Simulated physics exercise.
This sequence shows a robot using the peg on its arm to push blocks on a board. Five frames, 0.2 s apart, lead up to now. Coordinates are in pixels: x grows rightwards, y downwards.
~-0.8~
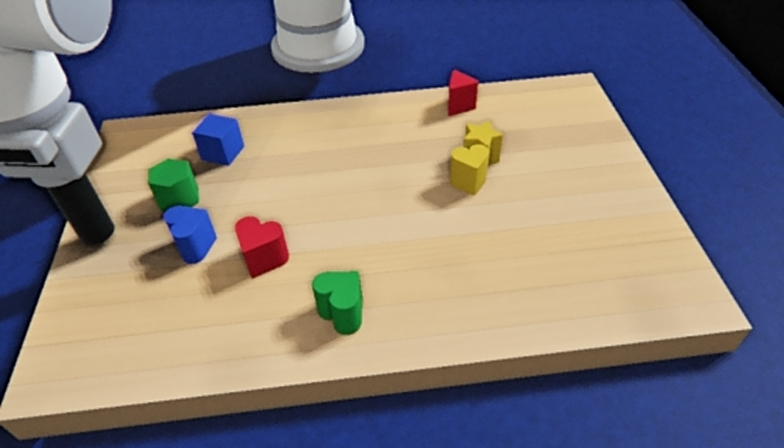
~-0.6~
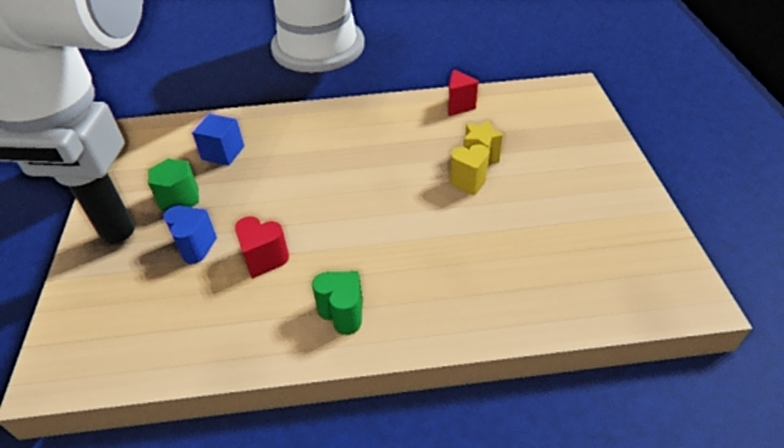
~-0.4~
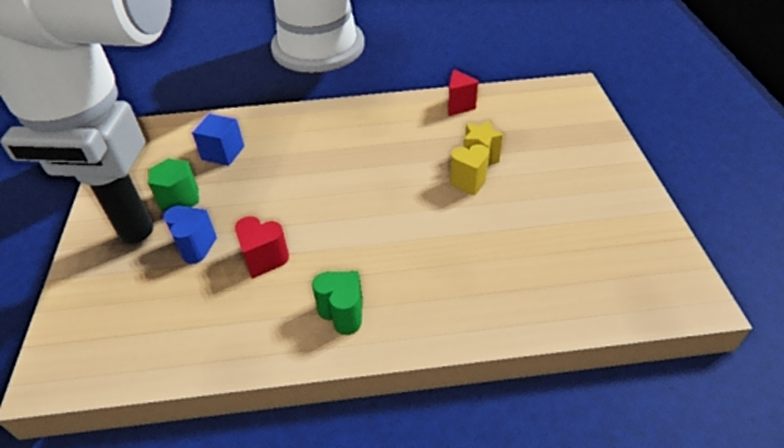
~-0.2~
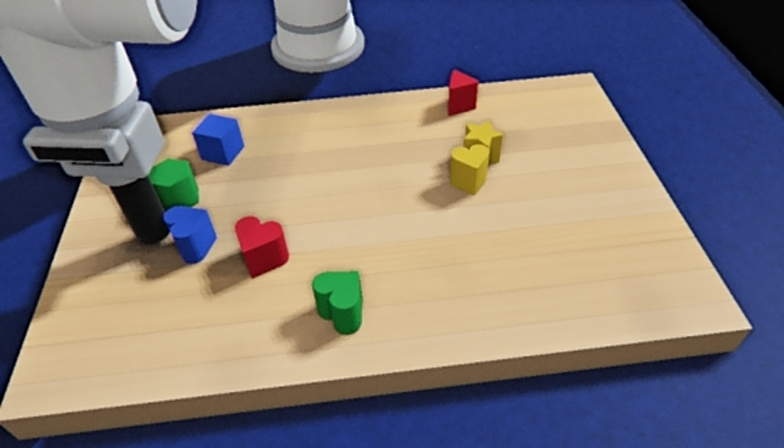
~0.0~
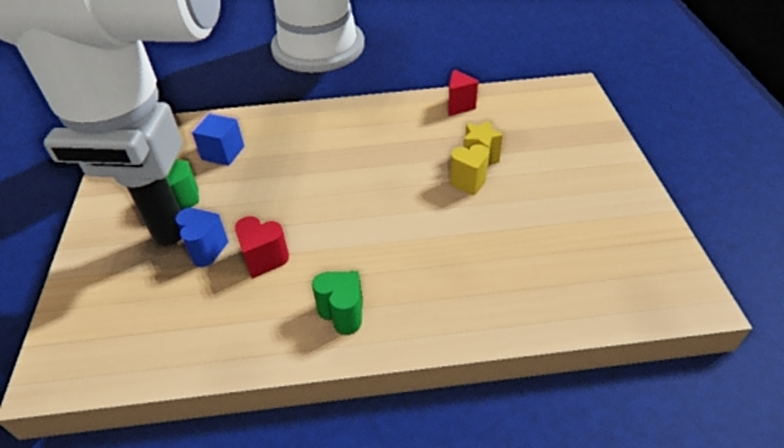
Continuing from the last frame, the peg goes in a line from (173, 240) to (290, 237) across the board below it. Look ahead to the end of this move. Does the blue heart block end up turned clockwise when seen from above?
Answer: Yes.
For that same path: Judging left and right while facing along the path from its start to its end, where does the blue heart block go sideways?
Taking start-to-end as forward, the block's sideways shift goes to the right.
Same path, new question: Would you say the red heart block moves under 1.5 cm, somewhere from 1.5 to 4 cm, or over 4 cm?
Between 1.5 and 4 cm.
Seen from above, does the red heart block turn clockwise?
In short: No.
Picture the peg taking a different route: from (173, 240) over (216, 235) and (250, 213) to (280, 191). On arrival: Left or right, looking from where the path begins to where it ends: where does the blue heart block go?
It heads right.
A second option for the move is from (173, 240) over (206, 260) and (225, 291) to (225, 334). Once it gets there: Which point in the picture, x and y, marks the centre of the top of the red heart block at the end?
The answer is (295, 232).
What follows on the original path. One third of the way, peg (209, 232); blue heart block (224, 230), turned 40° clockwise; red heart block (270, 237).
Two thirds of the way, peg (249, 231); blue heart block (237, 235), turned 115° clockwise; red heart block (281, 243), turned 25° anticlockwise.
At the end, peg (288, 230); green hexagonal block unmoved; blue heart block (238, 235), turned 120° clockwise; red heart block (282, 245), turned 30° anticlockwise.
